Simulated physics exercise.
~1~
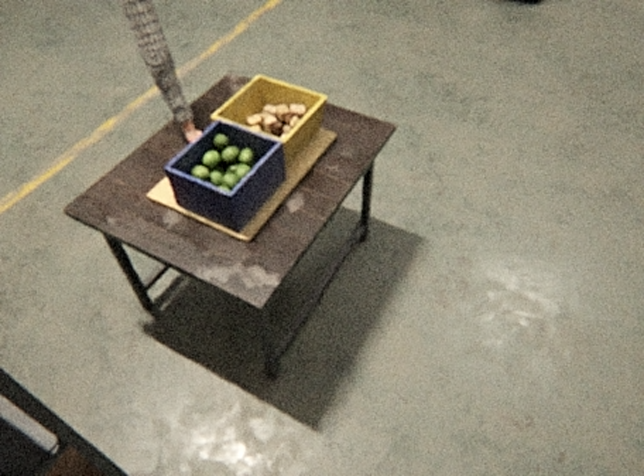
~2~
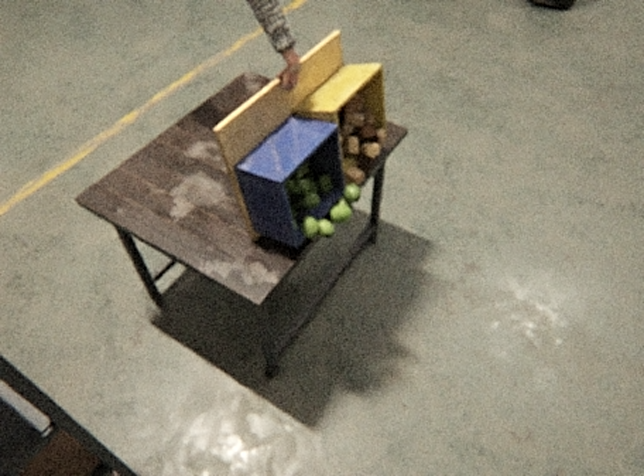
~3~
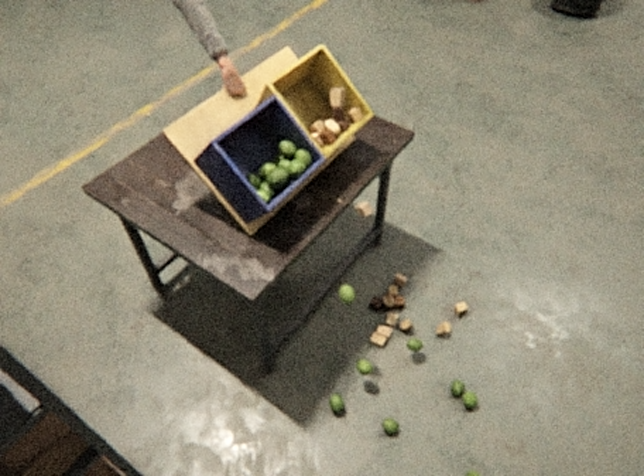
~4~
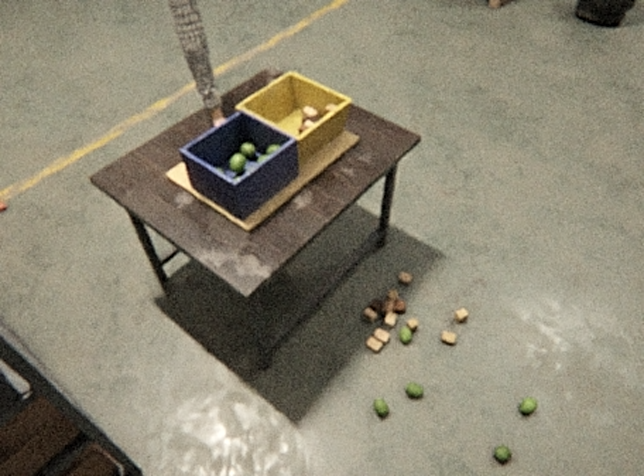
The clip shows a hand tilting a board steeply on a table, with a blue crate of limes and a yellow crate of wooden blocks attached, spilling some of each onto the floor, then lowering it flat with limes and blocks still in both crates.
